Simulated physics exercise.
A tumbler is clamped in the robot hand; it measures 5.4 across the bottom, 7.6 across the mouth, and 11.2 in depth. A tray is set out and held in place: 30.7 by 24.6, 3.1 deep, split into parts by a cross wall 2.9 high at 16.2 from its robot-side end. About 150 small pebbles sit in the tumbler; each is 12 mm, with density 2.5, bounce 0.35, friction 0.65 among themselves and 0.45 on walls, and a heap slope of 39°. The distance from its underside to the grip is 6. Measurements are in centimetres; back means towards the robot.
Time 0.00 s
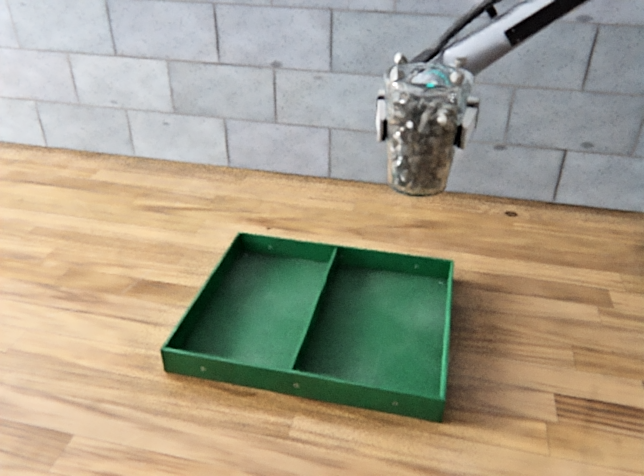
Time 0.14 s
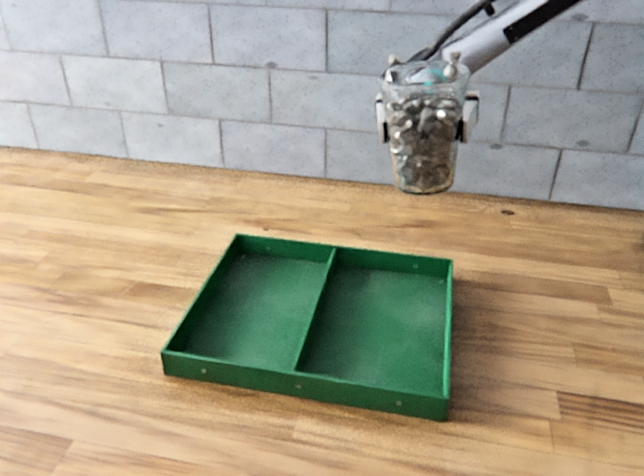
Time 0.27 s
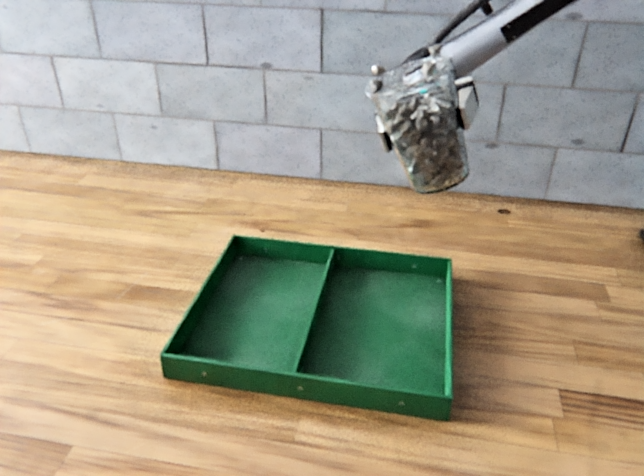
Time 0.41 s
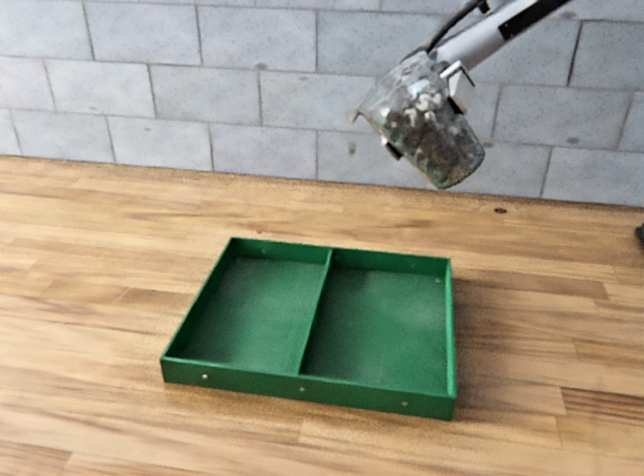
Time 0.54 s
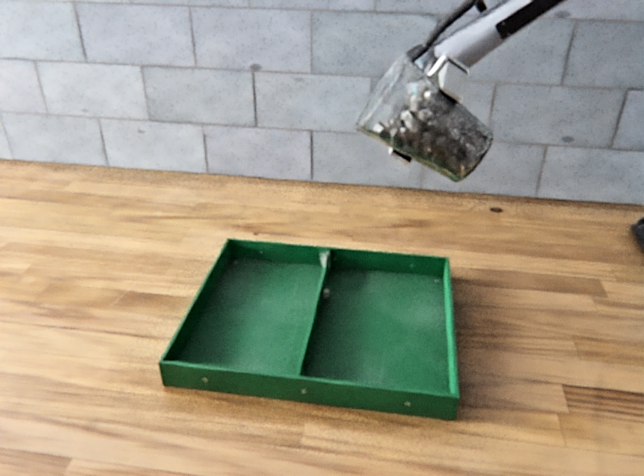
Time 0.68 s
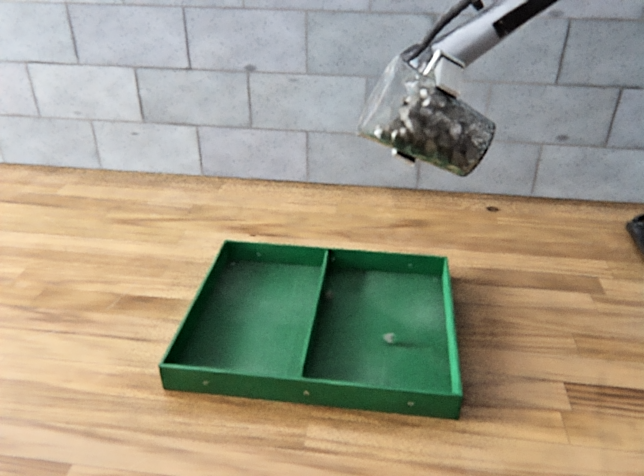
To begin with, a robot arm holds a clear cup of small pebbles upright above and behind a divided green tray on a wooden surface. The arm then tilts the cup steadily to the left, and a couple of pebbles drop out, one showing in the tray's right-hand section.
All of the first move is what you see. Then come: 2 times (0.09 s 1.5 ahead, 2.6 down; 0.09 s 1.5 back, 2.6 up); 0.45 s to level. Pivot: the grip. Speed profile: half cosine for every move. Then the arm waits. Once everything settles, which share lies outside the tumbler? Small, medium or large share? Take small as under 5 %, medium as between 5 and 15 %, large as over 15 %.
A small share.
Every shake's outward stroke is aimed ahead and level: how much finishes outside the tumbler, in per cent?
It comes to near 15 percent.
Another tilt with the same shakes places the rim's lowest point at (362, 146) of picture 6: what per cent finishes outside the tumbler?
Roughly 10 percent, give or take.
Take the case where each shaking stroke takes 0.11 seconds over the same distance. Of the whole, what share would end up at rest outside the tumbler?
Around 0 percent.
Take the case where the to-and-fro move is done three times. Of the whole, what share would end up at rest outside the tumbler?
0 per cent or so.
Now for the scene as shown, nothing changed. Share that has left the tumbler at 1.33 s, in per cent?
Close to 0 per cent of the load is out at that point.
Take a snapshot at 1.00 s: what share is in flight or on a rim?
Around 0 percent of the load.
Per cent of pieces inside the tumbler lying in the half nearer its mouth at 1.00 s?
Roughly 50 %.
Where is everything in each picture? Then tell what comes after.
In the first frame, tumbler middle at (422, 134), level; upper third of the load around (423, 115), from x 395 to 460, top at y 60; 153 in the tumbler.
In the second frame, tumbler middle at (424, 132), tilted 6° forward; upper third of the load around (425, 112), from x 390 to 455, top at y 55.
In the third frame, tumbler middle at (425, 130), tilted 22° forward; upper third of the load around (425, 110), from x 375 to 460, top at y 50.
In the fourth frame, tumbler middle at (427, 128), tilted 42° forward; upper third of the load around (424, 113), from x 350 to 470, top at y 85; 151 in the tumbler, 2 in flight or on a rim.
In the fifth frame, tumbler middle at (428, 126), tilted 58° forward; upper third of the load around (426, 111), from x 325 to 480, top at y 85; 151 in the tumbler, 1 in the robot-side part, 1 in flight or on a rim.
In the sixth frame, tumbler middle at (429, 124), tilted 64° forward; upper third of the load around (425, 110), from x 330 to 480, top at y 85; 151 in the tumbler, 2 in the robot-side part.
By 1.00 s, tilted 64° forward, highest piece 29 above the table; 151 in the tumbler, 2 in the robot-side part.
By 1.33 s, tilted 18° forward, highest piece 30 above the table; 150 in the tumbler, 3 in the robot-side part.
By 1.69 s, level, highest piece 32 above the table; 150 in the tumbler, 3 in the robot-side part.
By 2.74 s, level, highest piece 32 above the table; 150 in the tumbler, 3 in the robot-side part.
Final count, 150 in the tumbler, 3 in the robot-side part. That is 2 % outside the tumbler.
